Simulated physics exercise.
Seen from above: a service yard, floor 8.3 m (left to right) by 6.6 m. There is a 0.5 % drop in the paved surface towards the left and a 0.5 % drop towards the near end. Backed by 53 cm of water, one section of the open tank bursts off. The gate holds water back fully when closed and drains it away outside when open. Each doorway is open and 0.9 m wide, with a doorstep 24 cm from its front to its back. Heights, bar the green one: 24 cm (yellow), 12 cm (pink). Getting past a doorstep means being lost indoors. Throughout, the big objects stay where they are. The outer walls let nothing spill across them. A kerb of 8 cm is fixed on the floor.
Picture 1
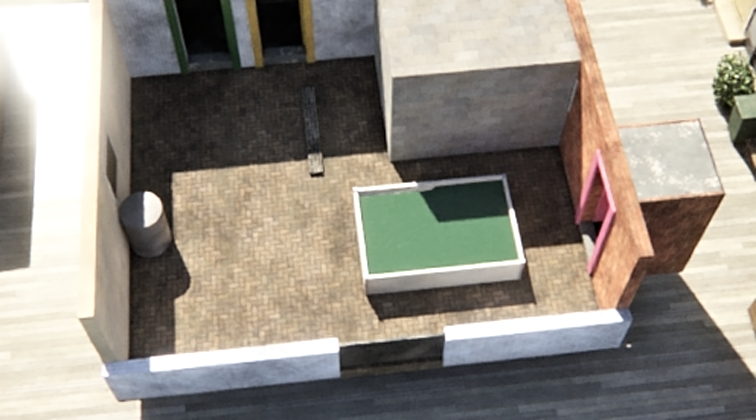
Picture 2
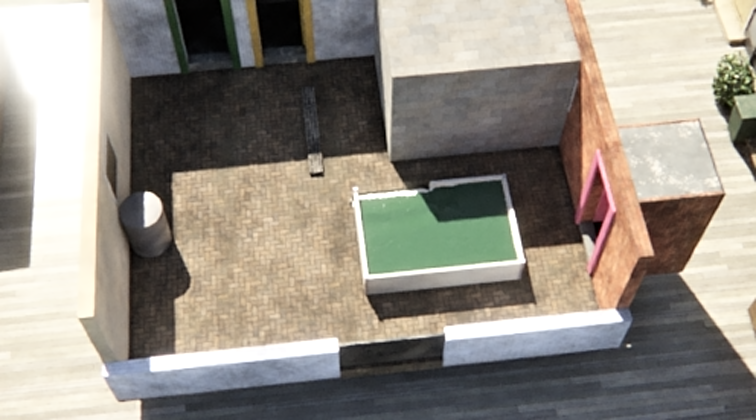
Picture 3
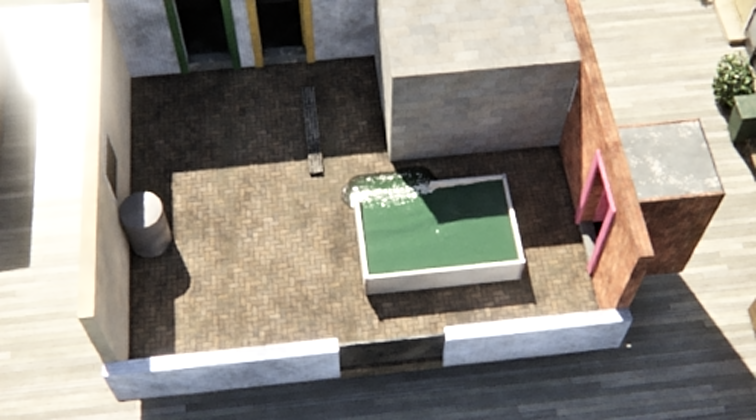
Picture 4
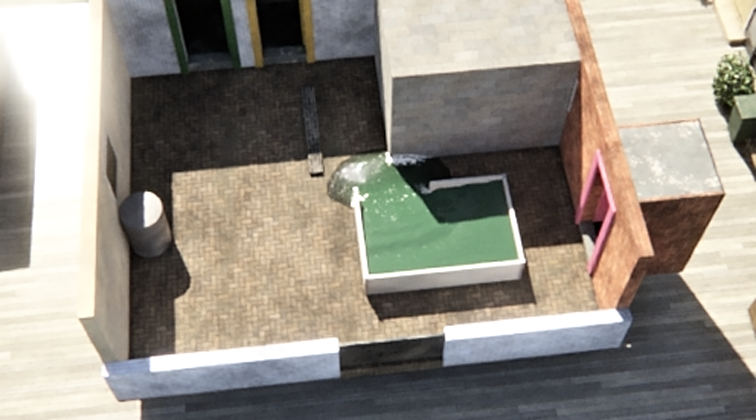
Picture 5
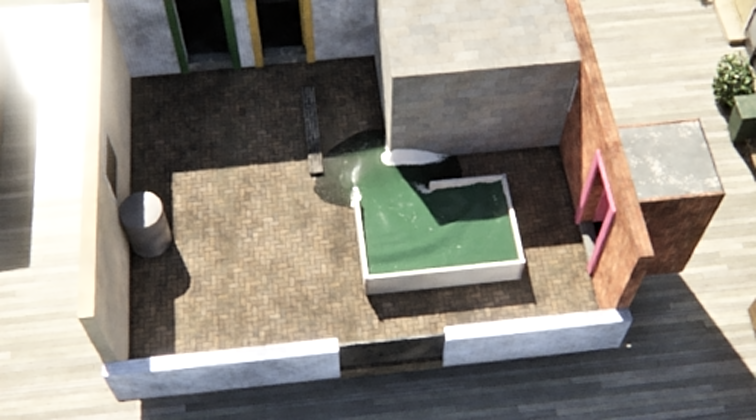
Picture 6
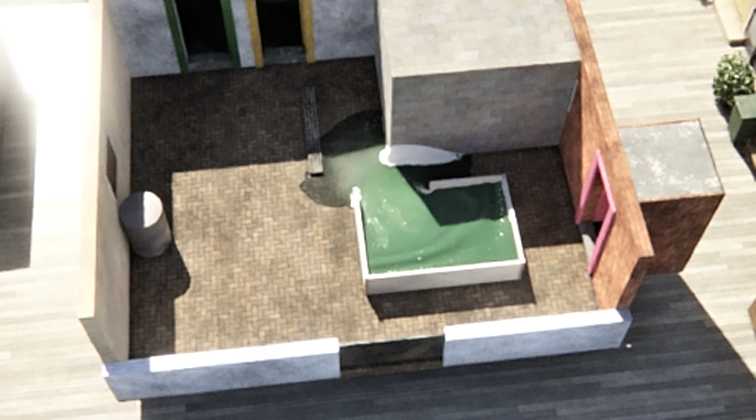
Service yard from above, the far side of an open tank bursting and green water spreading across the brick paving behind it.
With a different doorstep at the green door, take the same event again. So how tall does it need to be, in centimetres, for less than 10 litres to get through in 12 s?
It would need to be around 6.5 cm tall.
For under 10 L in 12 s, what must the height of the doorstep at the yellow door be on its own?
The yellow door needs around 18 cm.
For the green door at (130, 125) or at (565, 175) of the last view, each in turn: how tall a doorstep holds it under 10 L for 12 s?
Roughly 13.5 cm for the first and 14.5 cm for the second.
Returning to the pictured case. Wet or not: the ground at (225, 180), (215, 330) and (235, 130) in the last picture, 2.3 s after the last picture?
I'd mark them touched by the flood, spared by the flood and touched by the flood, respectively.
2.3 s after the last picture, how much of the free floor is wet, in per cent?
40 %.
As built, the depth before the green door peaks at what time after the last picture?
It peaks at about 2.4 s.
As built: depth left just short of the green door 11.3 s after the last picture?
About 5.5 cm.
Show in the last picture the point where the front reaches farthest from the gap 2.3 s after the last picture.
At about (140, 81).
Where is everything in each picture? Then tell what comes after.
The first frame shows the open tank at (437, 227) is whole and still, 53 cm deep; the green door at (205, 38) is dry.
In the second frame, the gap is on the far side, the front 0.3 m out at a hidden place; the back of the open tank holds 53 cm.
In the third frame, the front is at (396, 173), 0.7 m from the gap on the far side; 1.0 m2 of floor is wet, 53 cm left at the back.
In the fourth frame, the gap is on the far side, the front 1.2 m out at (362, 156); the back of the open tank holds 53 cm.
In the fifth frame, the gap is on the far side, the front 1.7 m out at (365, 135); the back of the open tank holds 53 cm.
In the sixth frame, water pours out on the far side and has run 2.1 m, to (363, 115); about 6 cm deep outside, 49 cm at the back; the green door at (205, 38), 4.9 m from the gap, is still 3.0 m from the nearest water.
Then, 0.7 s after the last picture water covers 15 % of the floor, deepest (38 cm) near (395, 168); it has not reached the green door.
Then, 2.3 s after the last picture water covers 40 % of the floor, deepest (28 cm) near (309, 65); 11 cm at the green door, 0 litres in over its 25 cm doorstep.
Then, 11.3 s after the last picture water covers 95 % of the floor, deepest (12 cm) near (129, 381); 6 cm at the green door, 0 litres in over its 25 cm doorstep.
At the green door as built, the water peaked near 11 cm, 2.3 s after the last picture.
Run again over the same 12 s with other heights there, 17 litres in over 5.5 cm, 4 litres over 8 cm. The limit of 10 litres is kept from about 6.5 cm up.
